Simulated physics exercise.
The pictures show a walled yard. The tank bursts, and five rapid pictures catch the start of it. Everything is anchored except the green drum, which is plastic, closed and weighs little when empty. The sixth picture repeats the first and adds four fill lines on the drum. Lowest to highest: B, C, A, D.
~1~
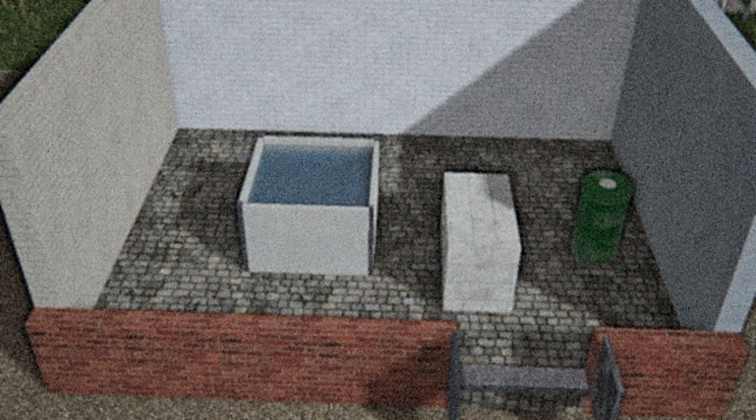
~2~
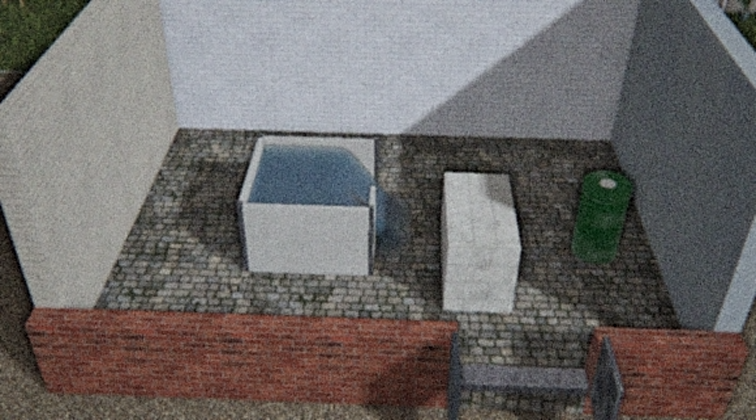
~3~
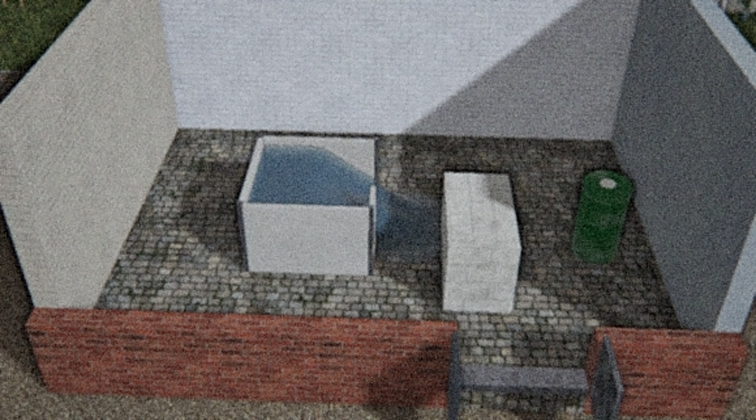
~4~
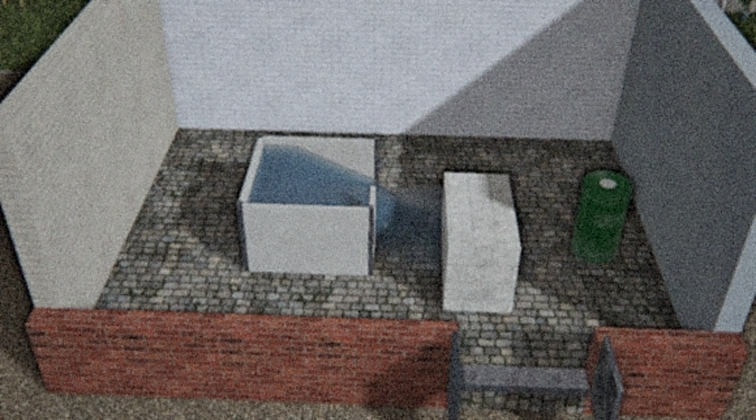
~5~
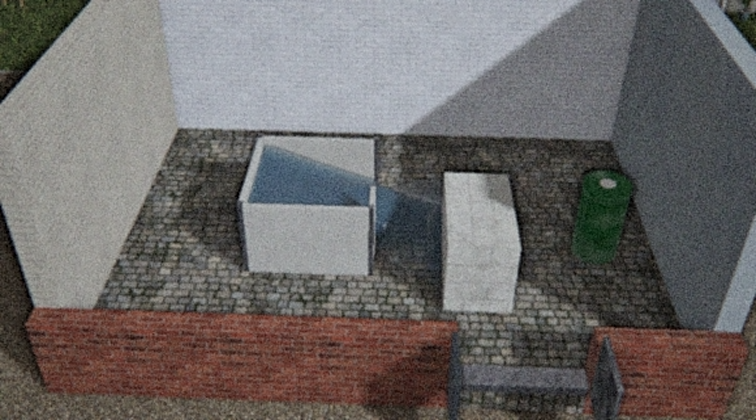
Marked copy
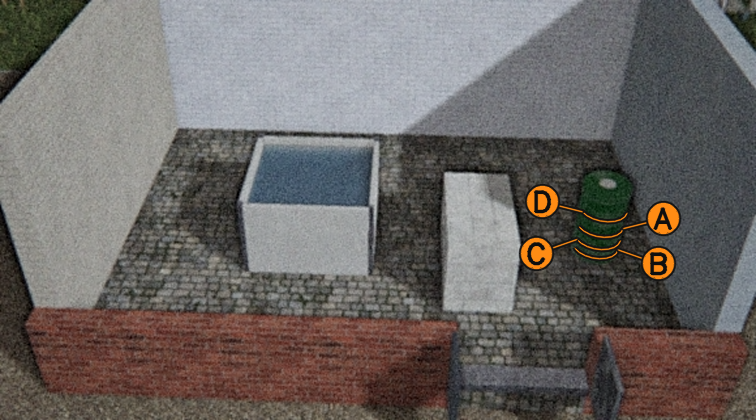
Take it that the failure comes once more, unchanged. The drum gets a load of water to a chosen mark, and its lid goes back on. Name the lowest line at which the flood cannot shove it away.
Line C just does it.
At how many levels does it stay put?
Three of the four.
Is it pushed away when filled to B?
Yes.
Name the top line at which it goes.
Line B.
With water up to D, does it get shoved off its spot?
No, that is safe.
In orange, A at (604, 237); B at (599, 258); C at (601, 249); D at (607, 221); from the bottom up B, C, A, D.
If A is chosen, it does not move.
If B is chosen, it is pushed about its own width away.
If C is chosen, it does not move.
If D is chosen, it does not move.
